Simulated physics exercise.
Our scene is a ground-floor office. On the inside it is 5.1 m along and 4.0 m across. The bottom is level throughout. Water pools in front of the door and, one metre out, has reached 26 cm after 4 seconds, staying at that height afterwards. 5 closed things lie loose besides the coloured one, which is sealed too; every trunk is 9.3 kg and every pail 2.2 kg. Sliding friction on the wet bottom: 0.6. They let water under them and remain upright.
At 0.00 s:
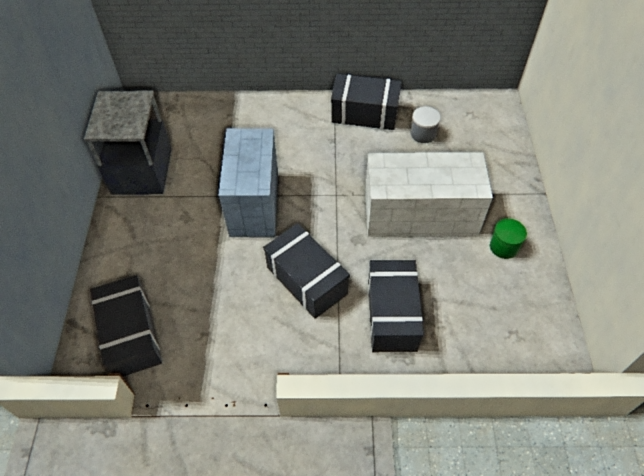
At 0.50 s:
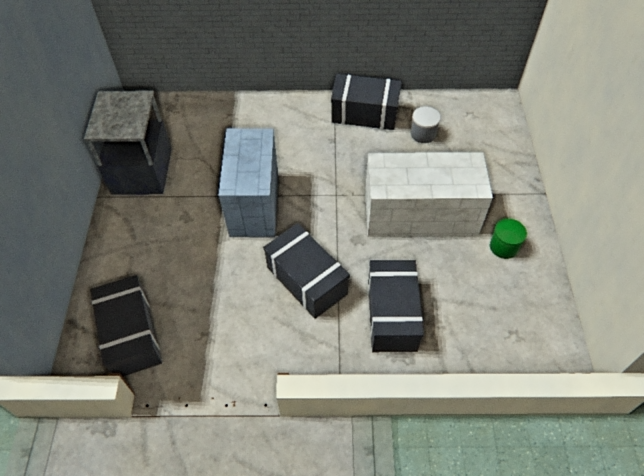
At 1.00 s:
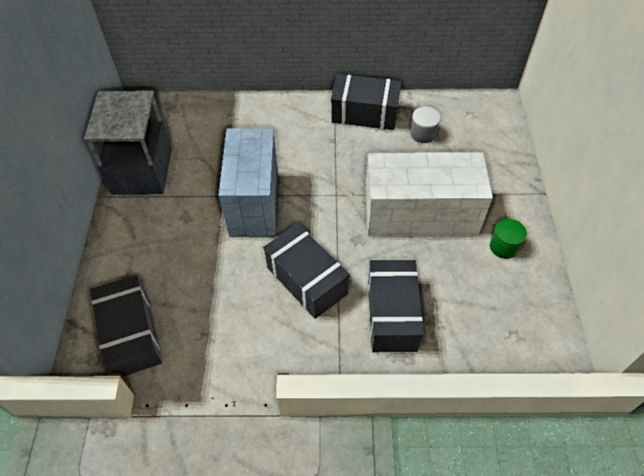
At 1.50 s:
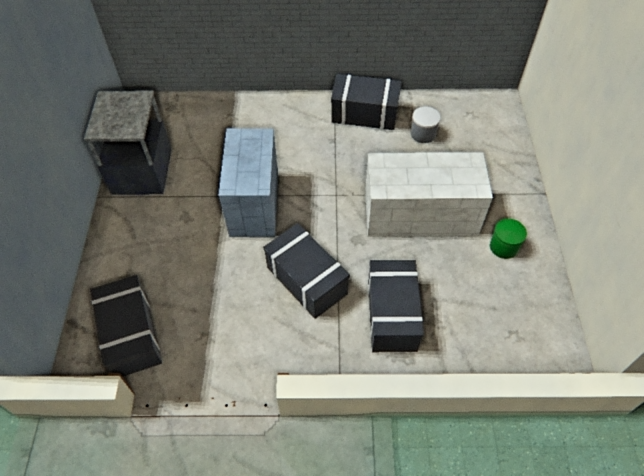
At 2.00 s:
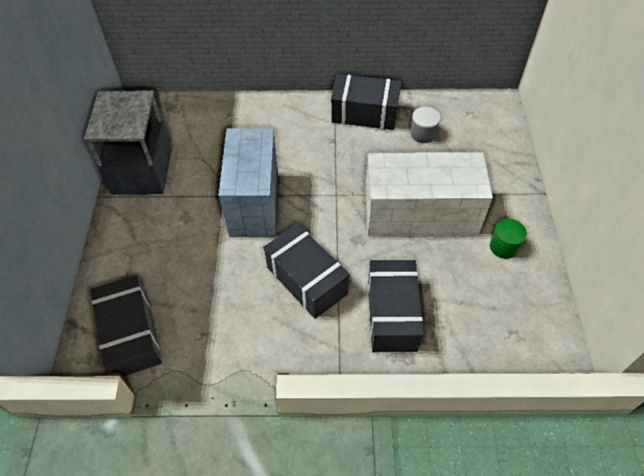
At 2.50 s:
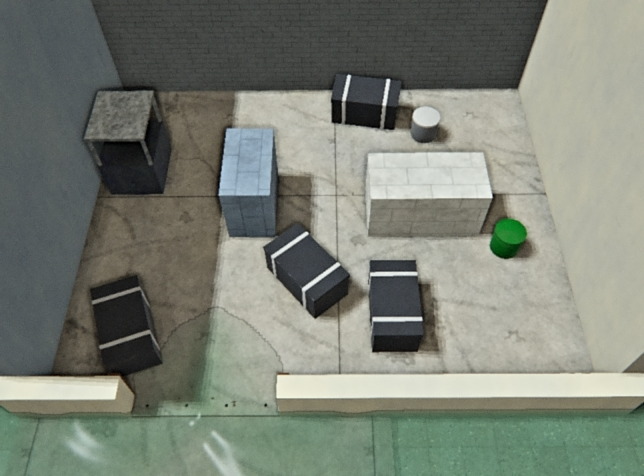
A walled room held black trunks, large blocks and a green pail, all of which stayed still while greenish water spread along the front outside and then crept in through the doorway gap.
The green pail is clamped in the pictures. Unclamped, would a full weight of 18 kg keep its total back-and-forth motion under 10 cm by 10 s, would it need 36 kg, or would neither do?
The lighter mass suffices.
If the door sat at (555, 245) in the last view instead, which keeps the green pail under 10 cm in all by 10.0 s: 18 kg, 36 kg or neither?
Result: Heavier option only.
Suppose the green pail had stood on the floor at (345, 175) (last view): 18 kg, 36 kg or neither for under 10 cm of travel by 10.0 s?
Well, any option works.
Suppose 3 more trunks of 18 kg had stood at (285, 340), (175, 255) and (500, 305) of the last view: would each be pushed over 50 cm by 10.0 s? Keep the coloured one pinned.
The first comes out above the threshold, the second above the threshold, the third below the threshold.
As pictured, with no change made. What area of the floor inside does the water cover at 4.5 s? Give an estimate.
About 7.5 m2.
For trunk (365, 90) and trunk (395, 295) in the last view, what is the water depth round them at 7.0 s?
I'd put it at 8 cm and 2 cm respectively.
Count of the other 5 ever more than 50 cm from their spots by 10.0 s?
I count 4.
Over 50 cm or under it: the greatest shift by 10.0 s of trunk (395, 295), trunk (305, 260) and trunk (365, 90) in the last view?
Respectively: Not exceeded, exceeded, exceeded.
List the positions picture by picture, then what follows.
The green pail at (511, 231), on the bottom; water covers 0.0 m2; 0 of 6 have shifted, in the first picture.
The green pail at (511, 231), on the bottom; water covers 0.0 m2; 0 of 6 have shifted, in the second picture.
The green pail at (511, 231), on the bottom; 0.0 m2 under water; 0 of 6 have shifted, in the third picture.
The green pail at (511, 231), on the bottom; water covers 0.0 m2; 0 of 6 have shifted, in the fourth picture.
The green pail at (511, 231), on the bottom; water covers 0.2 m2; 0 of 6 have shifted, in the fifth picture.
The green pail at (511, 231) rests on the ground; 0.8 m2 under water; 0 of 6 have shifted, in the sixth picture.
After 3.5 s the green pail would be 0 cm from its start with 18 kg and 0 cm from its start with 36 kg; 0 cm of water round it then.
After 4.5 s the green pail would be 0 cm from its start with 18 kg and 0 cm from its start with 36 kg; 0 cm of water round it then.
After 7.0 s the green pail would be 0 cm from its start with 18 kg and 0 cm from its start with 36 kg; 3 cm of water round it then.
After 10.0 s the green pail would be 0 cm from its start with 18 kg and 0 cm from its start with 36 kg; 6 cm of water round it then.
